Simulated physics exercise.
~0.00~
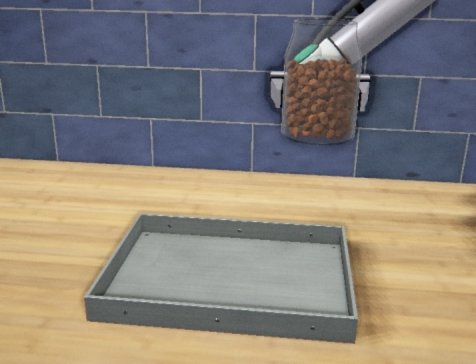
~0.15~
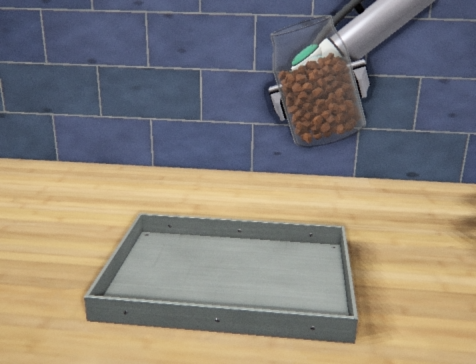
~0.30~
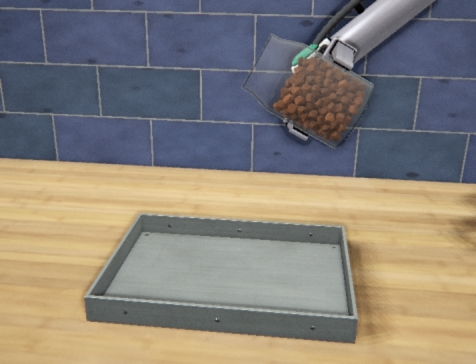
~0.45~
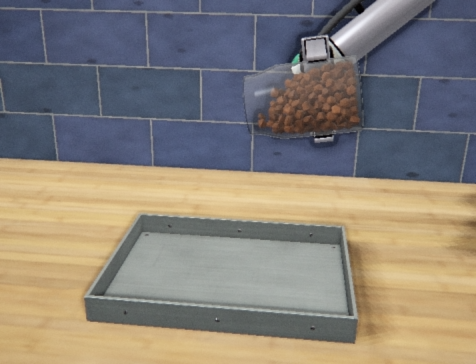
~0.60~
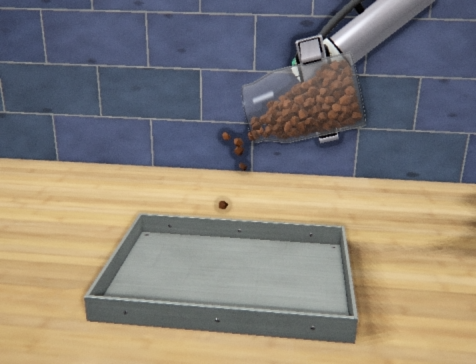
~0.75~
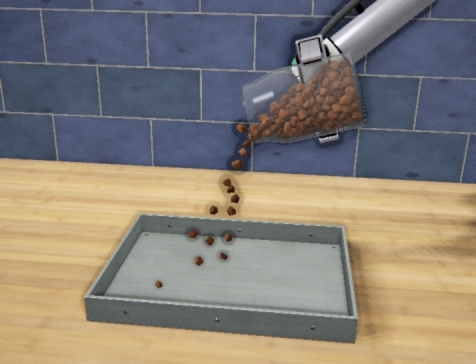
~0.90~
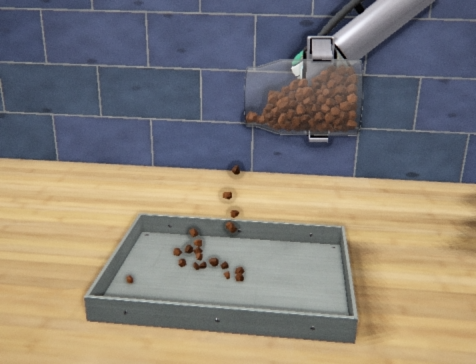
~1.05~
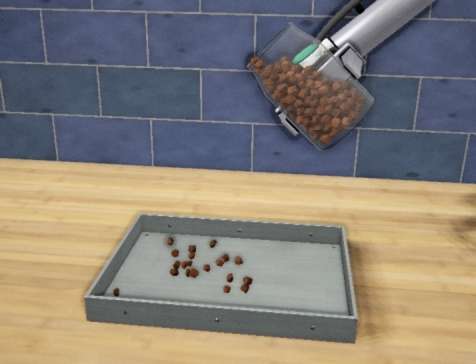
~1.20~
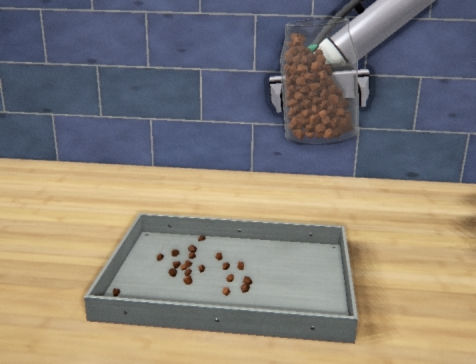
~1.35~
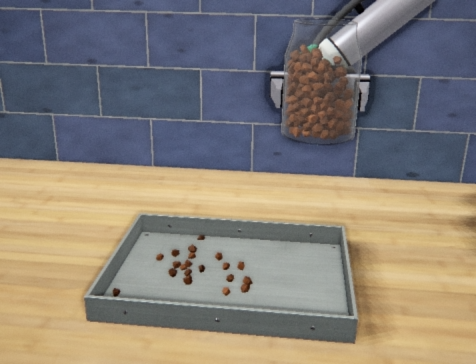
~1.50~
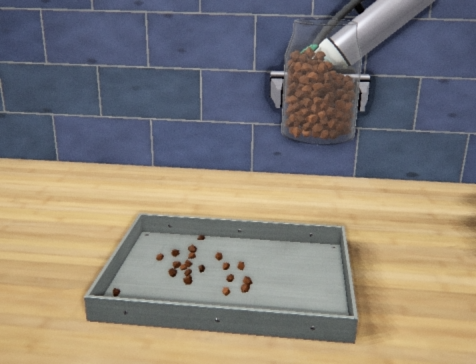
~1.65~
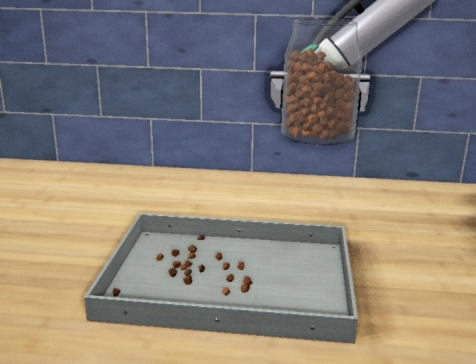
A robot arm reaches in from the upper right, holding a clear jar of brown pet food pellets before a blue tiled wall, seen from slightly above by a still camera. Below it, a shallow grey tray rests on a pale wooden table top. The arm tips the jar to the left until it lies on its side, and the pellets slide towards its mouth. A thin stream spills out, drops into the tray and scatters. The arm then turns the jar upright again, ending the flow. At the end, a small scattering of pellets lies still in the tray, while the jar remains mostly full.
